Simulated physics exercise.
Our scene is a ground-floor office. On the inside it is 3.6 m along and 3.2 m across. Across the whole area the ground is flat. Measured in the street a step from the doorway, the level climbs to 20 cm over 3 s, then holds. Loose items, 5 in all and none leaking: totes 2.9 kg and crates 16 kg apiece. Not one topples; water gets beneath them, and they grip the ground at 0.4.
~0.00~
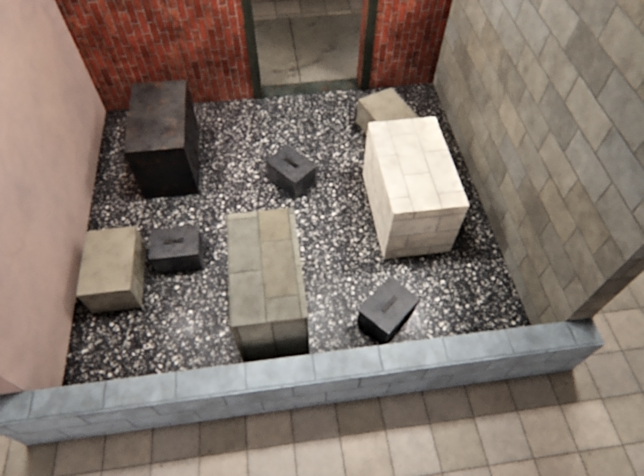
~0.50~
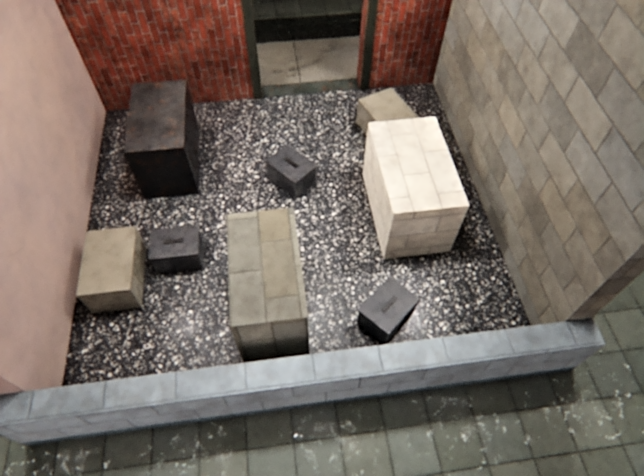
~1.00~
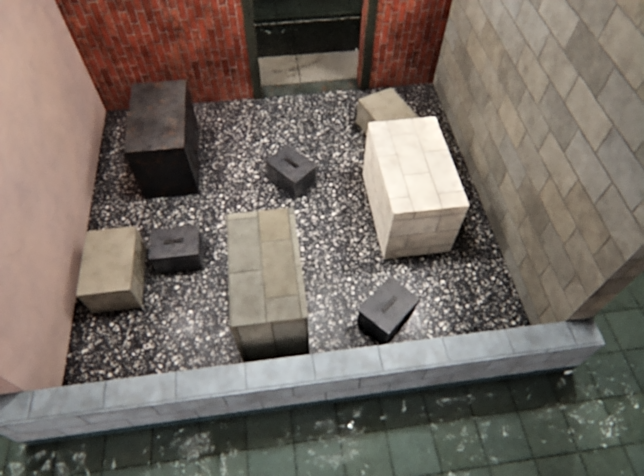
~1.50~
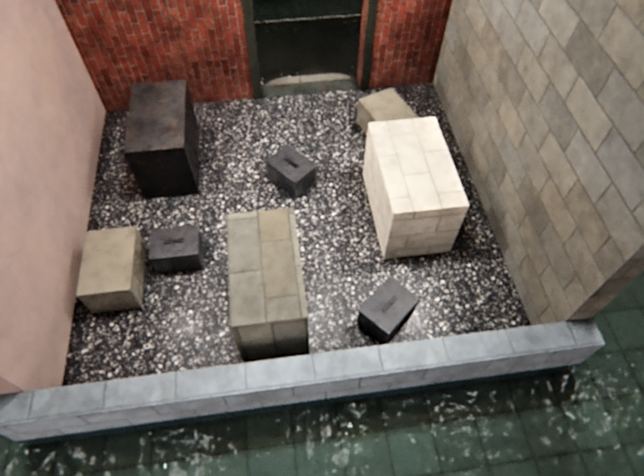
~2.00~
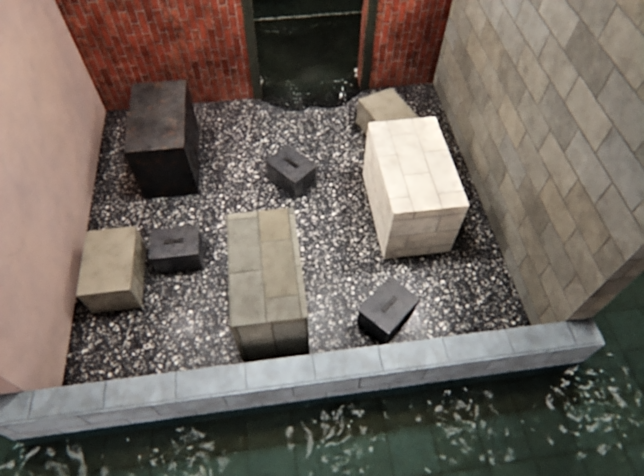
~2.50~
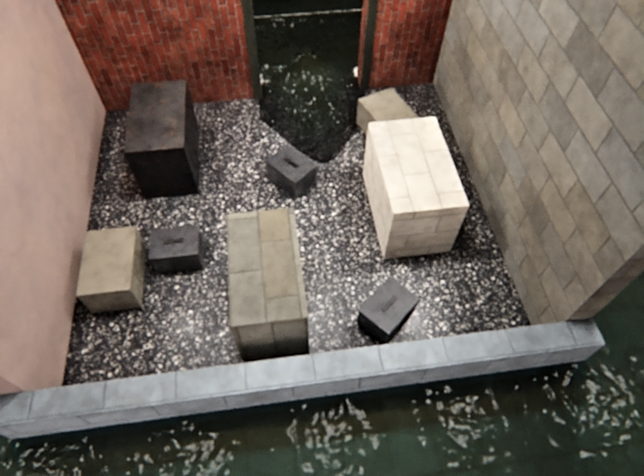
To begin with, dark and pale blocks sit on a speckled floor between brick and stone walls, with dry paving outside. Dark water then spreads over the paving beyond the low front wall and behind the rear doorway. Finally, it pushes through the doorway onto the speckled floor, while the blocks stay still.
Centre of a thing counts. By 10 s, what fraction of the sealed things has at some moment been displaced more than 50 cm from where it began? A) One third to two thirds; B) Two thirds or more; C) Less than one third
Option B: Two thirds or more.
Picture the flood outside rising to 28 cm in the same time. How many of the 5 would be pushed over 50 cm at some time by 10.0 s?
I count 5 of them in that case.
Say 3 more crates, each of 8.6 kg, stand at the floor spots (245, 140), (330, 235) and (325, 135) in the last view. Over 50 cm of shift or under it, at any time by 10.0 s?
In turn: Under, past it, more.
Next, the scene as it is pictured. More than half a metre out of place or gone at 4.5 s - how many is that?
1 in all.
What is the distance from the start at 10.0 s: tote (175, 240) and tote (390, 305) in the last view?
80 cm, 40 cm.
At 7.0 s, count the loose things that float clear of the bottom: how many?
5 of them.
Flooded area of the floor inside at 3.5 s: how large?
I'd estimate close to 3.5 m2.
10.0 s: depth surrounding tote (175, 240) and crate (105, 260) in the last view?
Roughly 12 and 11 cm.
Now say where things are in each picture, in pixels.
The first frame shows a tote at (291, 163), on the bottom; a tote at (389, 304) rests on the ground; water covers 0.0 m2; 0 of 5 have shifted.
The second frame shows a tote at (291, 163) rests on the ground; a tote at (389, 304) rests on the ground; water covers 0.0 m2; 0 of 5 have shifted.
The third frame shows a tote at (291, 163), on the bottom; a tote at (389, 304), on the bottom; 0.0 m2 under water; 0 of 5 have shifted.
The fourth frame shows a tote at (291, 163), on the bottom; a tote at (389, 304) rests on the ground; 0.0 m2 under water; 0 of 5 have shifted.
The fifth frame shows a tote at (291, 163) rests on the ground; a tote at (389, 304), on the bottom; 0.2 m2 under water; 0 of 5 have shifted.
The sixth frame shows a tote at (291, 163), on the bottom; a tote at (389, 304) rests on the ground; water covers 0.8 m2; 0 of 5 have shifted.
After 3.5 s 0 of 5 are over 50 cm from their spots; 0 afloat.
After 4.5 s 1 of 5 are over 50 cm from their spots; 1 afloat.
After 7.0 s 3 of 5 are over 50 cm from their spots; 5 afloat.
After 10.0 s 3 of 5 are over 50 cm from their spots, and 4 have been at some point; 4 afloat.
